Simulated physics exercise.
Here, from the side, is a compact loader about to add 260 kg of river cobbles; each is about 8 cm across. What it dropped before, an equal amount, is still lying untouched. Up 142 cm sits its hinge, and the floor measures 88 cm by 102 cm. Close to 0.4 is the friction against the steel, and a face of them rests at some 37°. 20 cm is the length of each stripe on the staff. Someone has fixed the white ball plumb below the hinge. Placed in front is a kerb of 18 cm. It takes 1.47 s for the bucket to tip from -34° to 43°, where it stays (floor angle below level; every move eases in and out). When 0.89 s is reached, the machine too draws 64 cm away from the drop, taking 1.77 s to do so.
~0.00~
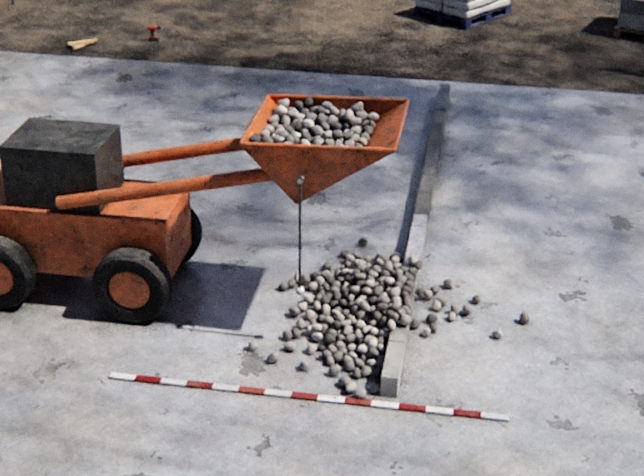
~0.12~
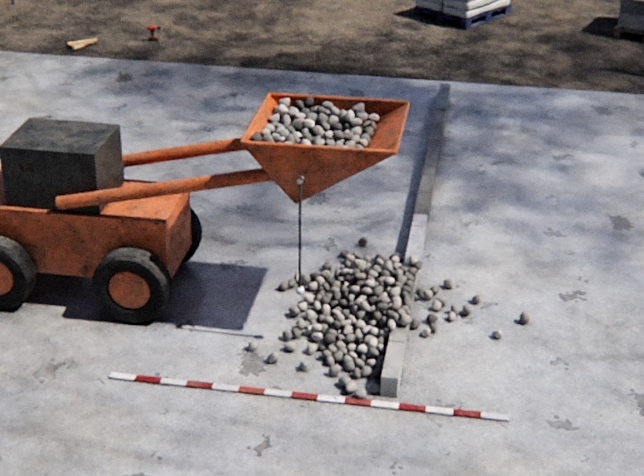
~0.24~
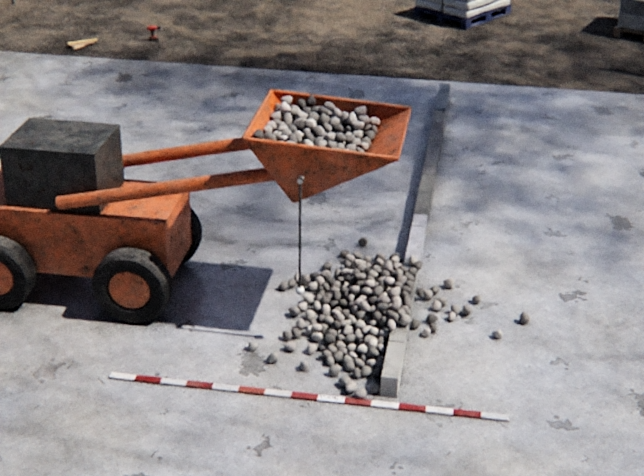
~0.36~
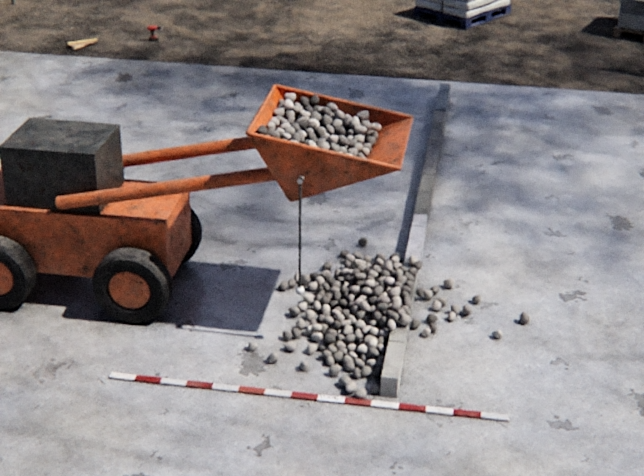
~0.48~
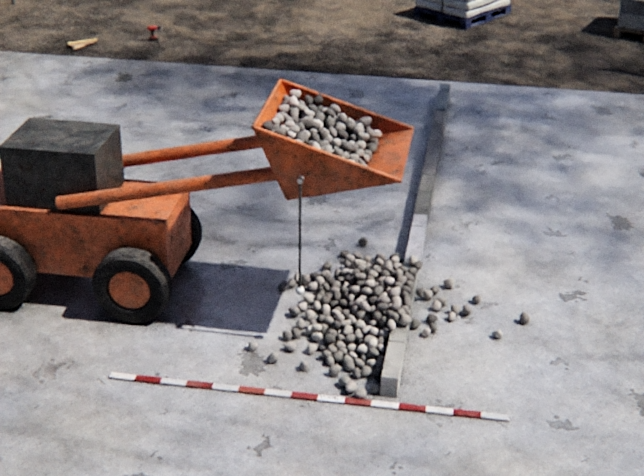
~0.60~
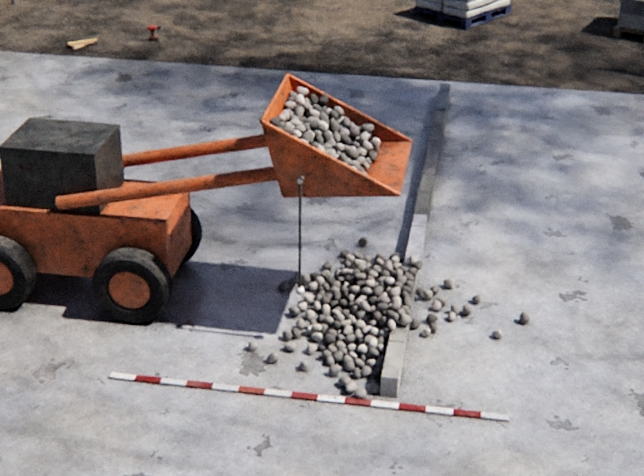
An orange loader bucket filled with grey cobbles slowly tilting down to the right above a cobble pile heaped against a low kerb.
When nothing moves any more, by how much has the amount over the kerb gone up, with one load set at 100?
It has gone up by about 34 per cent of a load.
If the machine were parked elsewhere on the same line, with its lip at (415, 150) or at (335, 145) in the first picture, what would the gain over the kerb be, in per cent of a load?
I'd expect near 60 per cent first and near 0 per cent next.
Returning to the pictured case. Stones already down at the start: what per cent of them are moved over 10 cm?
Roughly 20 percent.
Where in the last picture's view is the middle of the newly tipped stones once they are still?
Centre at roughly (384, 301).
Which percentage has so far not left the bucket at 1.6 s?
Still inside: Some 20 %.
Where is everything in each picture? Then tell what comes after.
In the first frame, the bucket is at -34°, its lip at (395, 150); the top of the load is at (330, 113). The earlier load is highest near (387, 292), 25 cm above ground level, 95 % on this side of the kerb, 5 % over the kerb.
In the second frame, the bucket is at -33°, its lip at (396, 153); the top of the load is at (325, 110); the stones move at 0.1 m/s on average.
In the third frame, the bucket is at -29°, its lip at (398, 159); the top of the load is at (303, 109); the stones move at 0.1 m/s on average.
In the fourth frame, lip at (400, 169), floor tilted -22°, highest stones at (291, 106); the stones move at 0.2 m/s on average.
In the fifth frame, the bucket is at -15°, its lip at (401, 181); the top of the load is at (296, 103); the stones move at 0.2 m/s on average.
In the sixth frame, lip at (400, 195), floor tilted -6°, highest stones at (298, 101); the stones move at 0.3 m/s on average.
After 1.1 s the floor is at 31°; in per cent of one load, 98 in the bucket, 97 on this side of the kerb, 5 over the kerb; the foremost stones are at (497, 314).
After 1.6 s the floor is at 43°; in per cent of one load, 19 in the bucket, 168 on this side of the kerb, 14 over the kerb; the foremost stones are at (499, 317).
After 3.1 s the floor is at 43°; in per cent of one load, 0 in the bucket, 161 on this side of the kerb, 39 over the kerb; the foremost stones are at (553, 317).
After 5.7 s the floor is at 43°; in per cent of one load, 0 in the bucket, 161 on this side of the kerb, 39 over the kerb; the foremost stones are at (553, 317). Net gain over the kerb, 34.
